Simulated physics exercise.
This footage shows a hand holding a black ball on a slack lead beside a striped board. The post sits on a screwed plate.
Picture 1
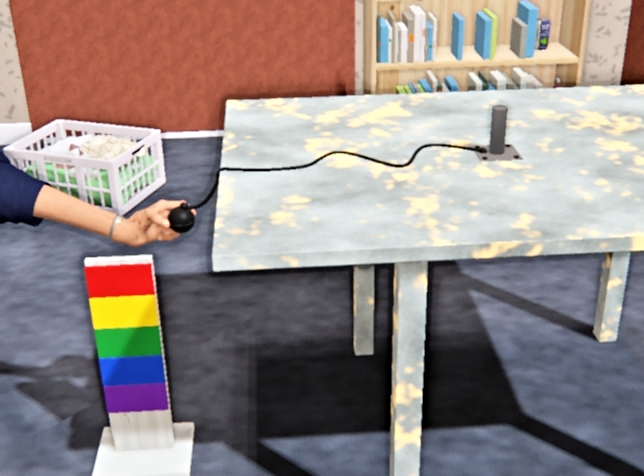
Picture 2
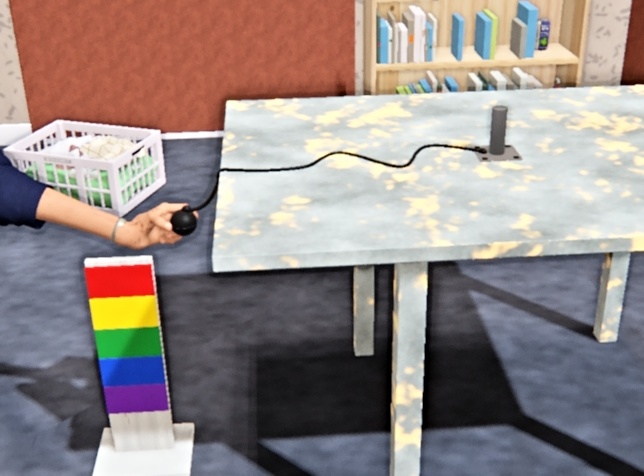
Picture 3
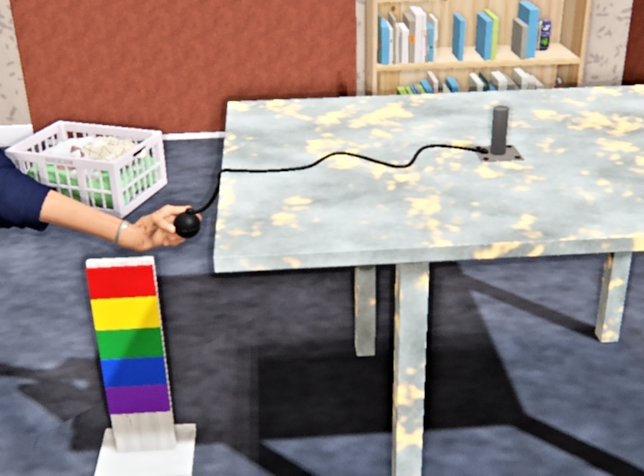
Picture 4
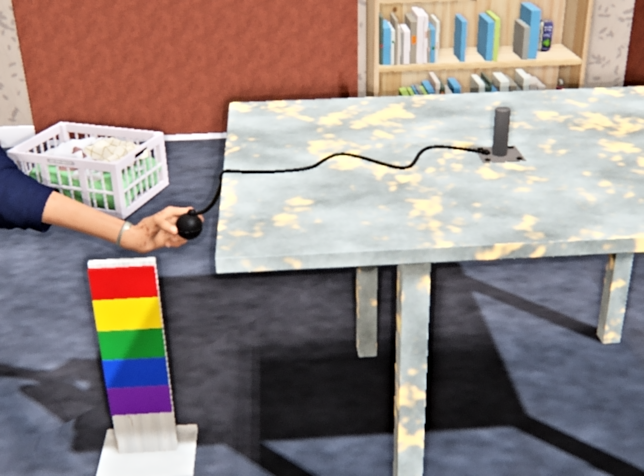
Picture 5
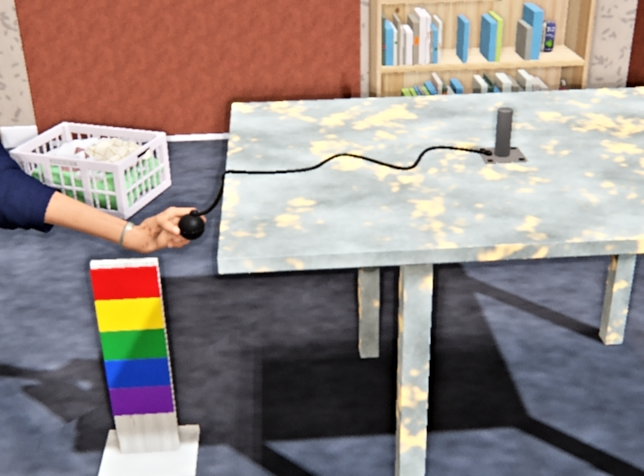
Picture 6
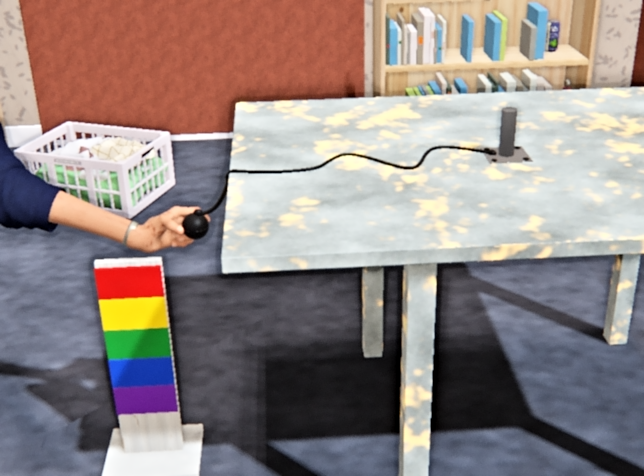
A hand held a black ball on a slack black lead running across a mottled table to a small post, above a rainbow-striped board, and everything stayed nearly still as the view shifted very slightly.
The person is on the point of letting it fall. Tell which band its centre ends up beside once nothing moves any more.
Beside the yellow band.
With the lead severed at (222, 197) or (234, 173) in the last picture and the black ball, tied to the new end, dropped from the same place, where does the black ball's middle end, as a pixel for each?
Roughly (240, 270), (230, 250).
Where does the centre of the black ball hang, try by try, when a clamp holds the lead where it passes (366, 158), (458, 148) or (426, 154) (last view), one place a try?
Roughly (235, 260), (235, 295) and (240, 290), in that order.
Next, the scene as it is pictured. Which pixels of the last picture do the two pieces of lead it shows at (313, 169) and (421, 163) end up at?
About (243, 170), and the other about (389, 161).
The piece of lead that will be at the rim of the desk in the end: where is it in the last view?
Around (302, 171).
Soon after, ball near (212, 303); level with yellow.
Then, ball near (264, 297); level with yellow.
Further on, ball near (239, 304); level with yellow.
At rest, ball near (236, 304); level with yellow. At yellow.
